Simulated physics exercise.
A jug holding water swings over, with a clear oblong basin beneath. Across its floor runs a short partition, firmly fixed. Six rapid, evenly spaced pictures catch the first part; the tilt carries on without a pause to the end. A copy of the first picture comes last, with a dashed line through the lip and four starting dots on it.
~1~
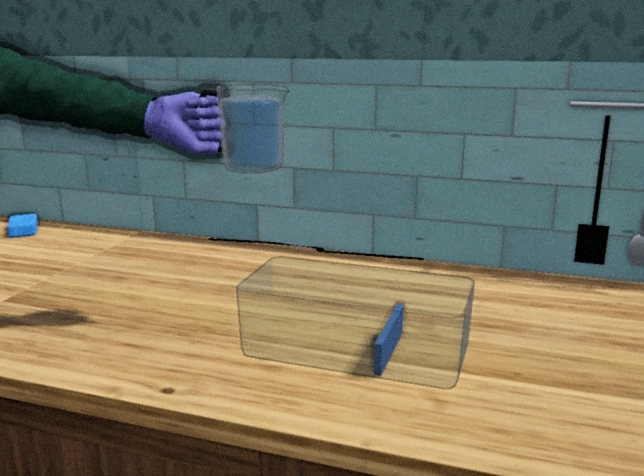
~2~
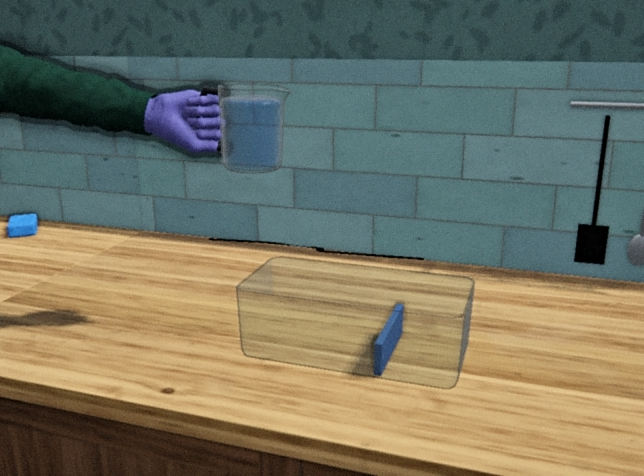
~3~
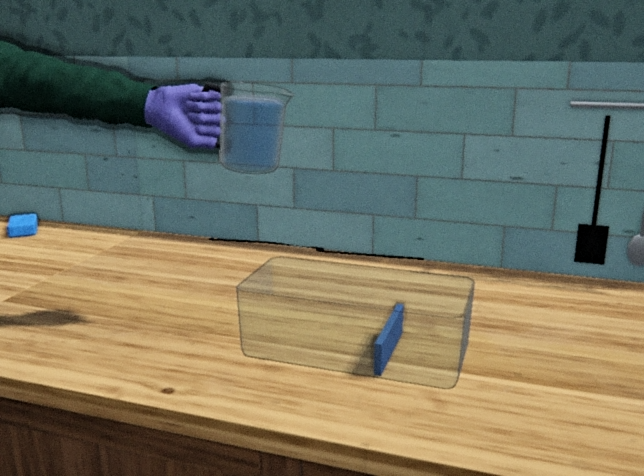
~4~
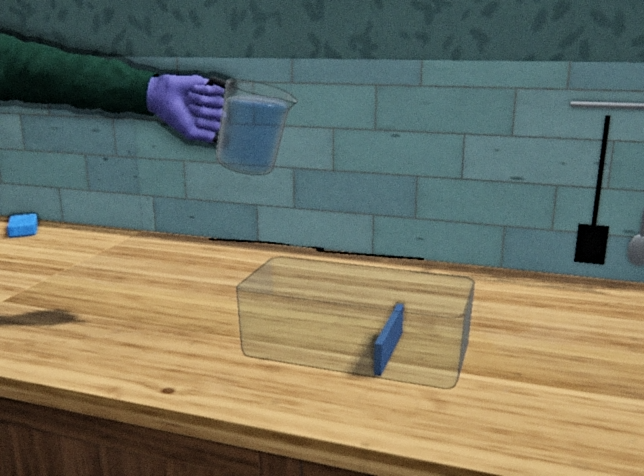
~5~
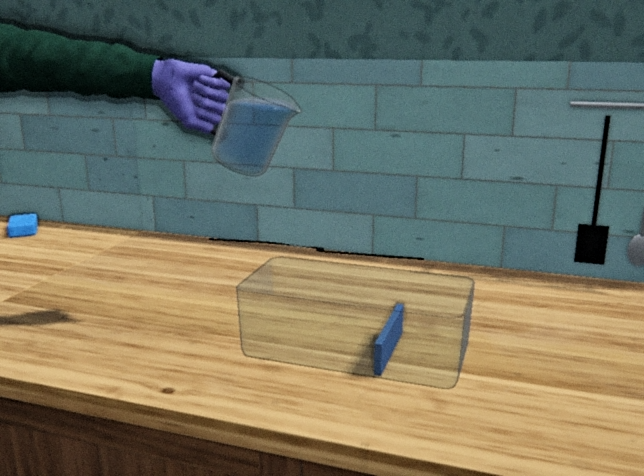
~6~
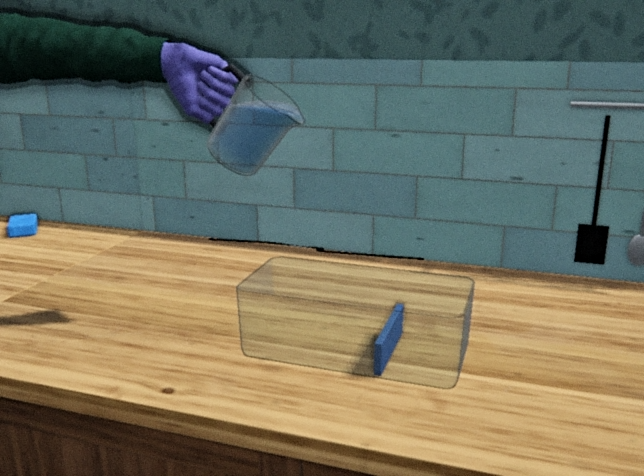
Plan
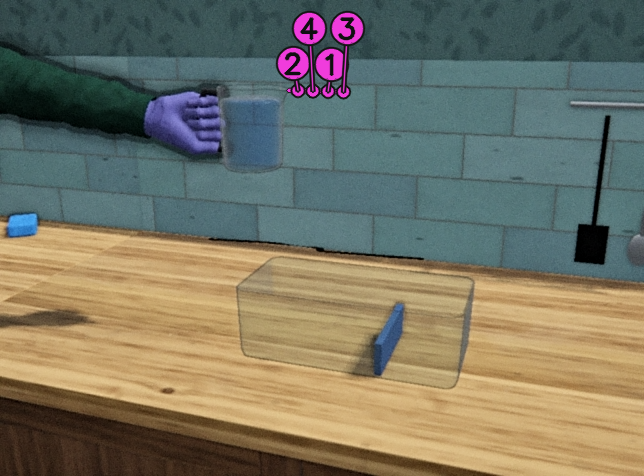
A purple-gloved hand gradually tilts a jug of water rightward above a clear basin.
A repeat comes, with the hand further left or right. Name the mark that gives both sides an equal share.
3 works best here.
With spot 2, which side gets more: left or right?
The left one.
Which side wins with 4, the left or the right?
The left side.
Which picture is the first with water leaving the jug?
In picture 6.
In magenta, 1 at (328, 91); 2 at (298, 90); 3 at (343, 91); 4 at (312, 91).
With 1, about 67 % ends left of the wall and 19 % right of it; 13 % is lost outside.
With 2, about 88 % ends left of the wall and 6 % right of it; 6 % is lost outside.
With 3, about 51 % ends left of the wall and 45 % right of it; 5 % is lost outside.
With 4, about 81 % ends left of the wall and 5 % right of it; 13 % is lost outside.
